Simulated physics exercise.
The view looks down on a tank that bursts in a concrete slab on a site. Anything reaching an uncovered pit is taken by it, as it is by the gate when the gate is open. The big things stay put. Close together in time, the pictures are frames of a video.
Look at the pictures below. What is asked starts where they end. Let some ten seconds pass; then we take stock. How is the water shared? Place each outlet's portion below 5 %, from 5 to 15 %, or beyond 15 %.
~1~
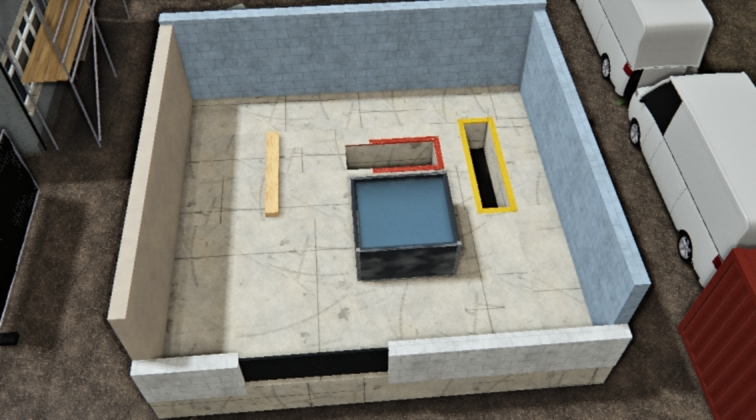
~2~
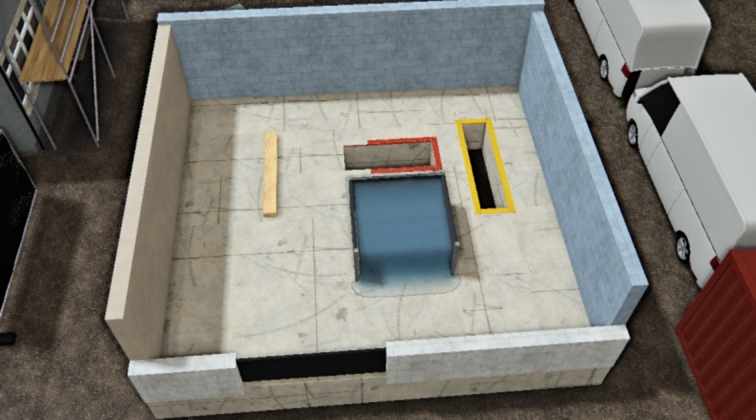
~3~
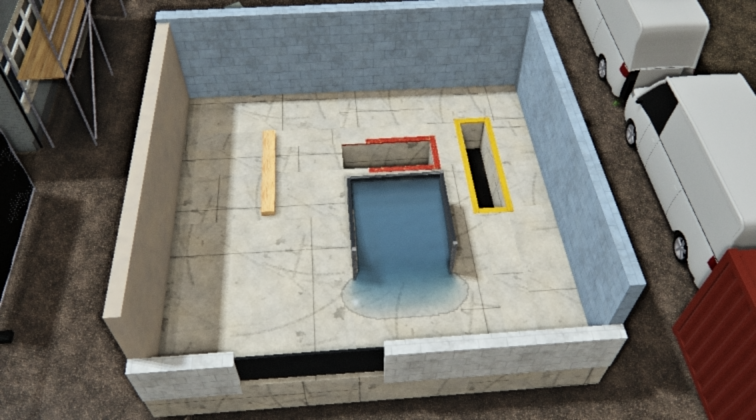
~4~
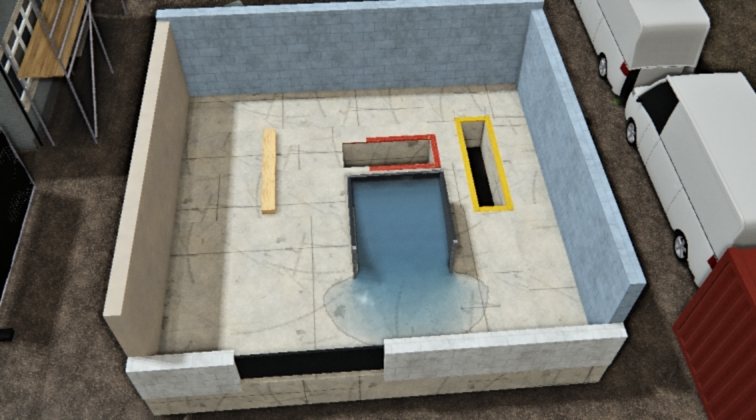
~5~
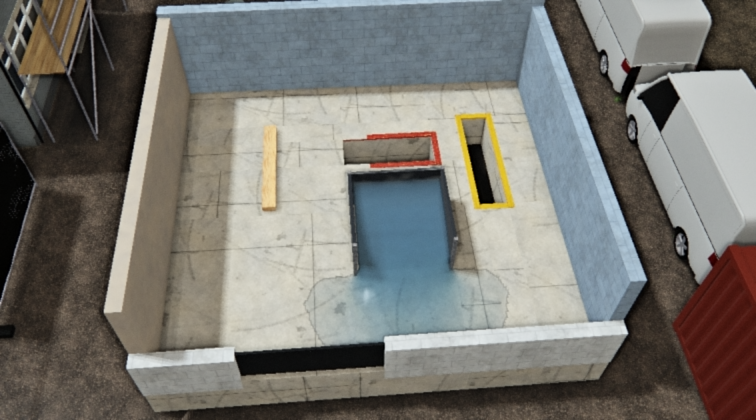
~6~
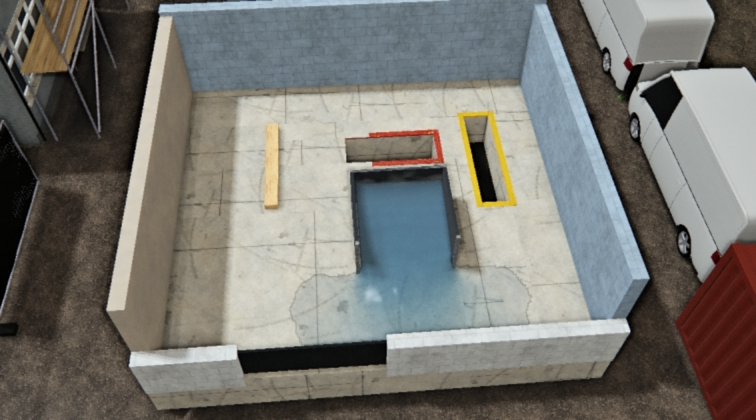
Result: The gate pulls in barely a drop - beneath five per cent; the yellow pit pulls in a good deal - past fifteen per cent; the red pit pulls in a so-so amount - five to fifteen per cent.
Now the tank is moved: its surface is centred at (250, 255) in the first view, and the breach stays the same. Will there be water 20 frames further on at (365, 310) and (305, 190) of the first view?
In the order given, swamped and untouched.
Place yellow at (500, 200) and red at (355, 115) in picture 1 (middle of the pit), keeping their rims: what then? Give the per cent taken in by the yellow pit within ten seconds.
Share, yellow pit, approx.: 25 in a hundred.
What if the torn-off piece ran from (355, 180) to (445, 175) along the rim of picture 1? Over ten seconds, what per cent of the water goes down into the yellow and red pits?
The yellow pit takes 10 per cent and the red pit 75 per cent.
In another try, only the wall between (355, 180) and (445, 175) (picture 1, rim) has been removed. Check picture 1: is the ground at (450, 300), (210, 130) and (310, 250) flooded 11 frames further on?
Result, in sequence: Untouched by the flood; untouched by the flood; untouched by the flood.
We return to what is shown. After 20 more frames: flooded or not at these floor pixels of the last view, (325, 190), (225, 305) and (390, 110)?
In that order, the three spots are high and dry, soaked and high and dry.
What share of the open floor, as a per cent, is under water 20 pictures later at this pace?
Estimate: Near 50 %.
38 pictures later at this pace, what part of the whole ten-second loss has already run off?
Something close to 45 percent by that point.
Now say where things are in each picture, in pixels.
The first picture shows still water in the water tank at (403, 213).
In the second picture, the front is at (456, 277), out from the gap at (405, 265).
In the third picture, the front is at (464, 293), out from the gap at (403, 266).
In the fourth picture, the front is at (478, 312), out from the gap at (403, 266).
In the fifth picture, the front is at a hidden place, out from the gap at (404, 264).
In the sixth picture, the front is at a hidden place, out from the gap at (406, 262).
A moment on, water covers 20 % of the floor; the gate 0 %, the yellow pit 0 %, the red pit 0 %.
Next, water covers 30 % of the floor; the gate 0 %, the yellow pit 0 %, the red pit 0 %.
Then, water covers 50 % of the floor; the gate 0 %, the yellow pit 3 %, the red pit 0 %.
Later, water covers 75 % of the floor; the gate 0 %, the yellow pit 12 %, the red pit 0 %.
In the end, water covers 90 % of the floor; the gate 0 %, the yellow pit 21 %, the red pit 8 %.
